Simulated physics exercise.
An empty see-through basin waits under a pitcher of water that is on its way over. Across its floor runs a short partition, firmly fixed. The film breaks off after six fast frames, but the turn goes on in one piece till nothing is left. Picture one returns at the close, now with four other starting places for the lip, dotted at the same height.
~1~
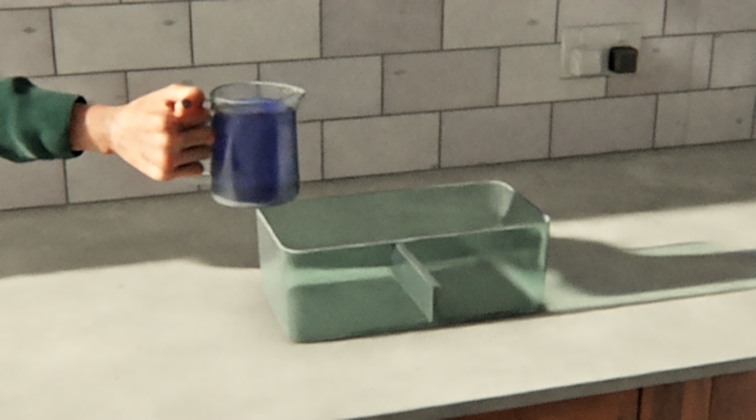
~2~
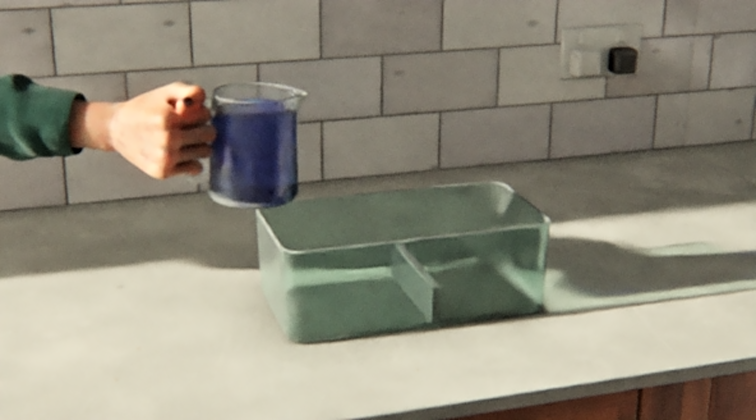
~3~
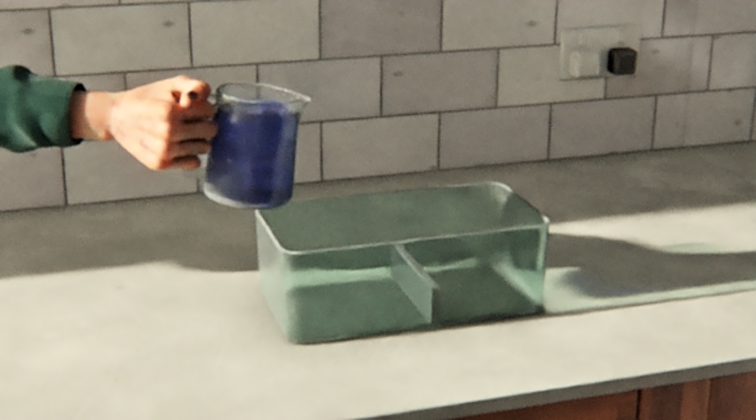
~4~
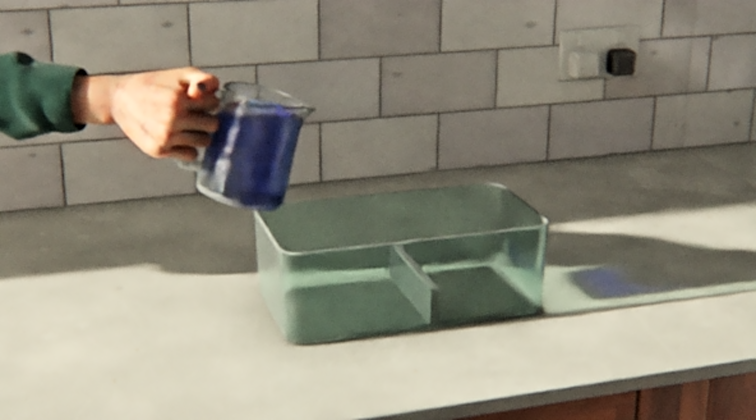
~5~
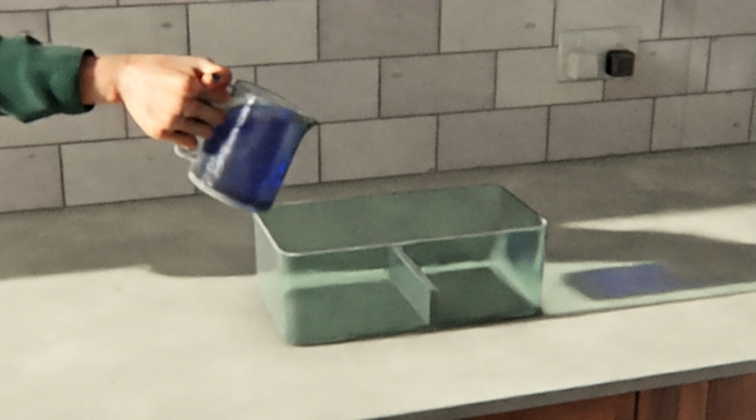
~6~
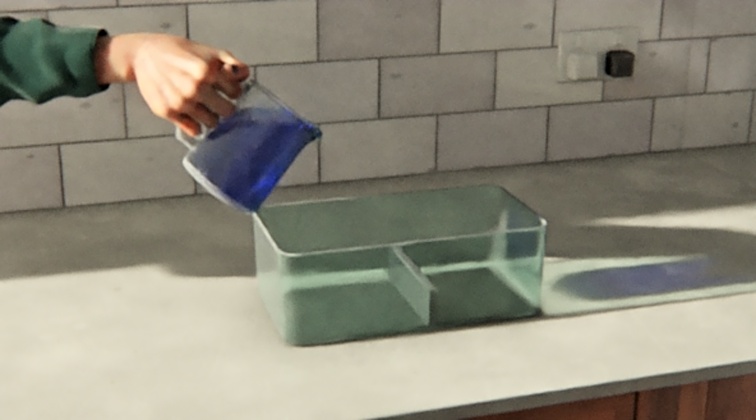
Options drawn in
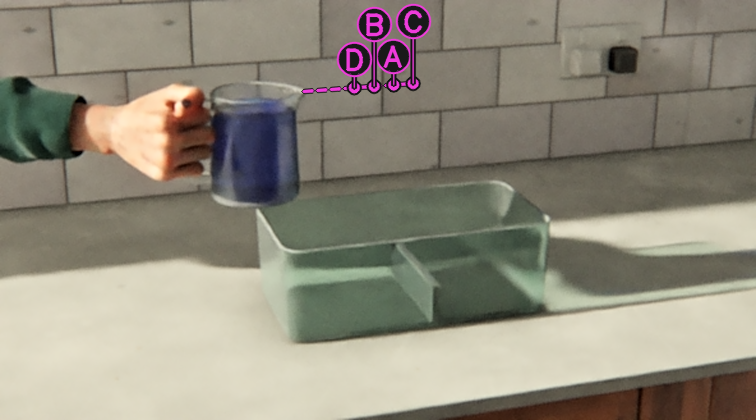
At first, a hand in a green sleeve holds a clear pitcher of blue liquid upright above an empty, see-through basin with a short partition across its floor. The hand then tilts the pitcher steadily to the right, and a bluish patch appears on the counter beyond the basin.
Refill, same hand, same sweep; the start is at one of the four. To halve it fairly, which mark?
It is B.
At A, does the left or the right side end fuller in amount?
More ends on the right.
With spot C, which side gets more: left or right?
The right side.
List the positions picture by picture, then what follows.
In the first picture, upright, lip at (304, 91); basin from (285, 341) to (541, 307); top of the wall at (415, 261); nothing has left yet.
In the second picture, upright, lip at (305, 93); nothing has left yet.
In the third picture, tipped about 7°, lip at (309, 99); nothing has left yet.
In the fourth picture, tipped about 16°, lip at (313, 108); nothing has left yet.
In the fifth picture, tipped about 28°, lip at (318, 121); nothing has left yet.
In the sixth picture, tipped about 41°, lip at (320, 137); nothing has left yet.
On the marked copy, A at (393, 84); B at (374, 86); C at (413, 83); D at (354, 87).
With A, about 14 % ends left of the wall and 84 % right of it; 3 % is lost outside.
With B, about 51 % ends left of the wall and 47 % right of it.
With C, about 4 % ends left of the wall and 93 % right of it; 3 % is lost outside.
With D, about 83 % ends left of the wall and 13 % right of it; 4 % is lost outside.
